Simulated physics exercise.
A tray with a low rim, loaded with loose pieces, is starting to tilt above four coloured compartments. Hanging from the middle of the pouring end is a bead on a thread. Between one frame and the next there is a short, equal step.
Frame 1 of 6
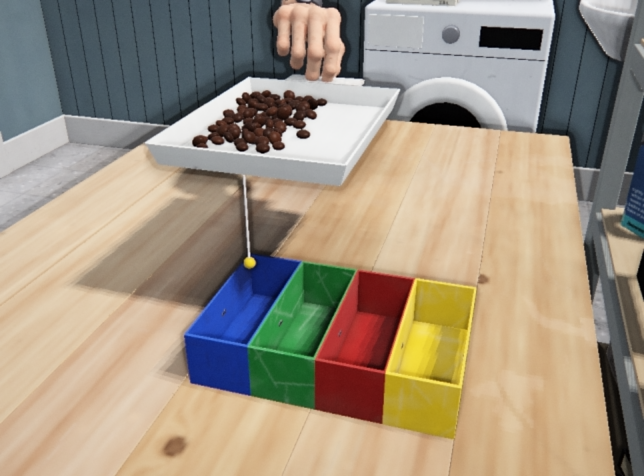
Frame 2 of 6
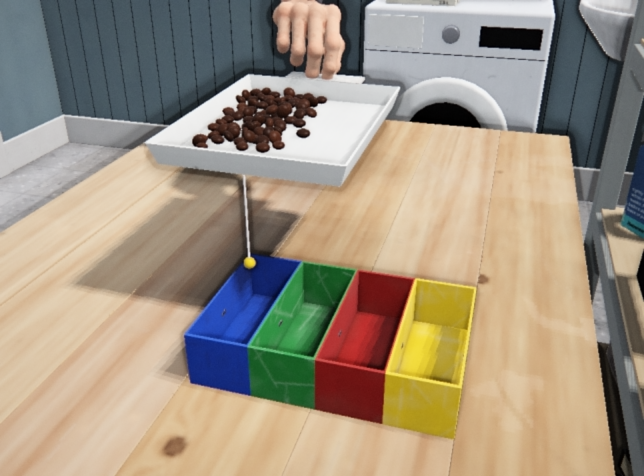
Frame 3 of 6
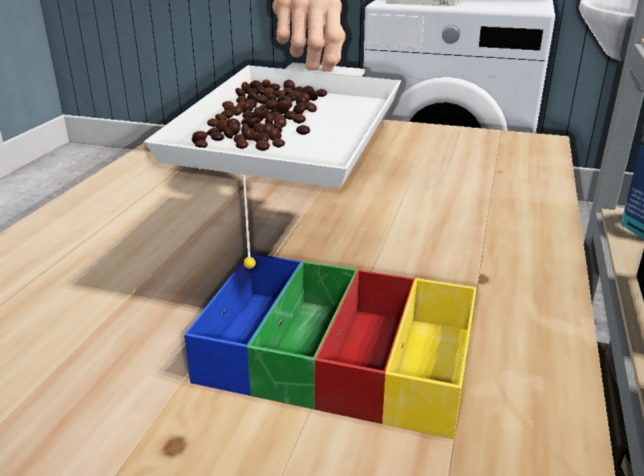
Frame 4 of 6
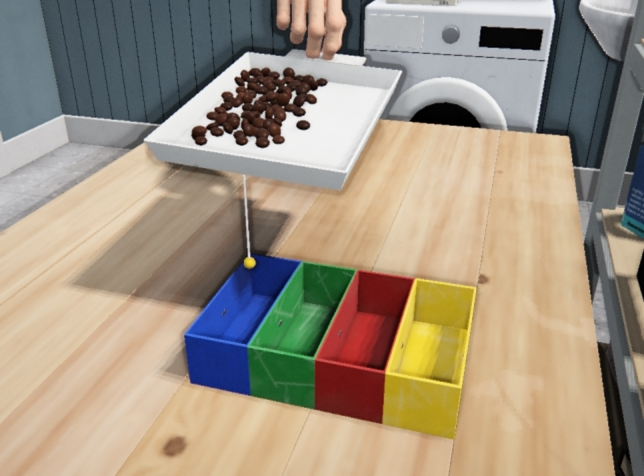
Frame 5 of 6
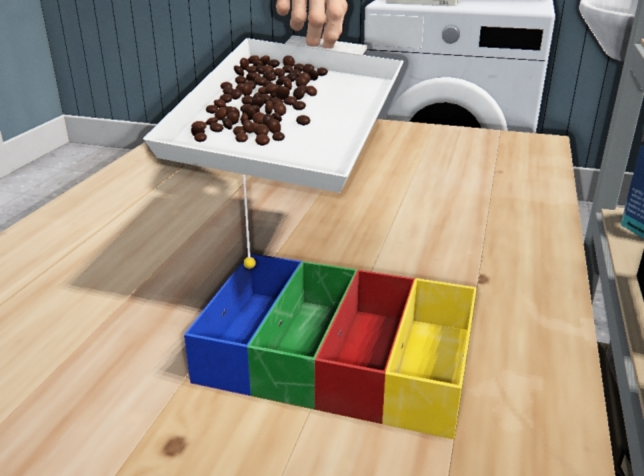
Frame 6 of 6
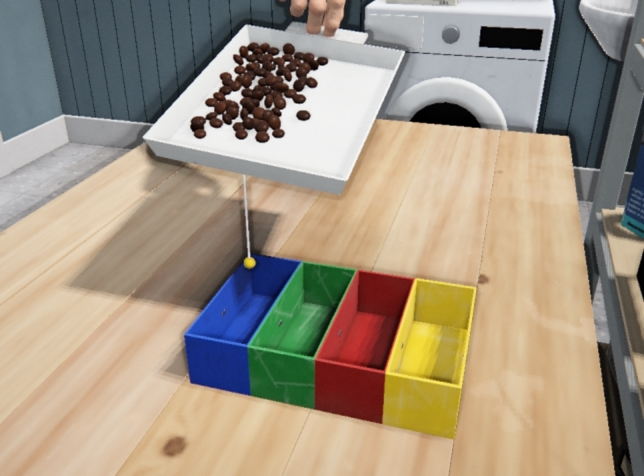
A hand gradually tilts a white tray of brown drops above four coloured compartments.
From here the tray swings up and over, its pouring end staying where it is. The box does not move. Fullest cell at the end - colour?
Green.
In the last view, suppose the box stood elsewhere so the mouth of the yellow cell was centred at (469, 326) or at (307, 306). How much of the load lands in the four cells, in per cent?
Estimate: 100 % first, 90 % second.
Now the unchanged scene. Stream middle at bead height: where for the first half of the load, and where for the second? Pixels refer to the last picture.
(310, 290) first, (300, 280) later.
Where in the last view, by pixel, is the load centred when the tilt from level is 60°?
The middle of the pieces sits at roughly (290, 164).
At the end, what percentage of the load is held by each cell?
The blue cell holds about 20 %, the green cell about 60 %, the red cell about 20 % and the yellow cell about 0 %.
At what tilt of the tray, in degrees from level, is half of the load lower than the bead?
Around 100°, give or take.
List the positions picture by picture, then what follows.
Corners of the pouring end (155, 141) and (340, 161), level; middle of the load (266, 121), flat chocolate drops; bead on its thread (249, 263); blue cell (218, 360); green cell (282, 373); red cell (349, 386); yellow cell (421, 401), in the first frame.
Corners of the pouring end (155, 141) and (340, 162), level; middle of the load (266, 119), in the second frame.
Corners of the pouring end (155, 139) and (340, 164), tipped barely, lowest at the right corner; middle of the load (266, 114), in the third frame.
Corners of the pouring end (155, 138) and (341, 167), tipped a little, lowest at the right corner; middle of the load (265, 107), in the fourth frame.
Corners of the pouring end (154, 136) and (341, 171), tipped a little, lowest at the right corner; middle of the load (265, 99), in the fifth frame.
Corners of the pouring end (154, 135) and (341, 174), tipped clearly, lowest at the right corner; middle of the load (265, 91); blue cell (218, 360); green cell (282, 373); red cell (349, 386); yellow cell (421, 401), in the sixth frame.
Just after the last frame, tray tipped steeply; almost all on the tray; about a tenth falling or outside the box.
A moment on, tray tipped right over; roughly half on the tray; roughly a quarter in the green cell; about a tenth in the red cell; about a tenth in the blue cell; about a tenth falling or outside the box.
Further on, tray tipped past a quarter turn; roughly two thirds in the green cell; roughly a quarter in the blue cell; roughly a quarter in the red cell; just a few falling or outside the box.
When it is over, tray tipped past a quarter turn; roughly two thirds in the green cell; roughly a quarter in the blue cell; roughly a quarter in the red cell; not one in the yellow cell; just a few outside the box.
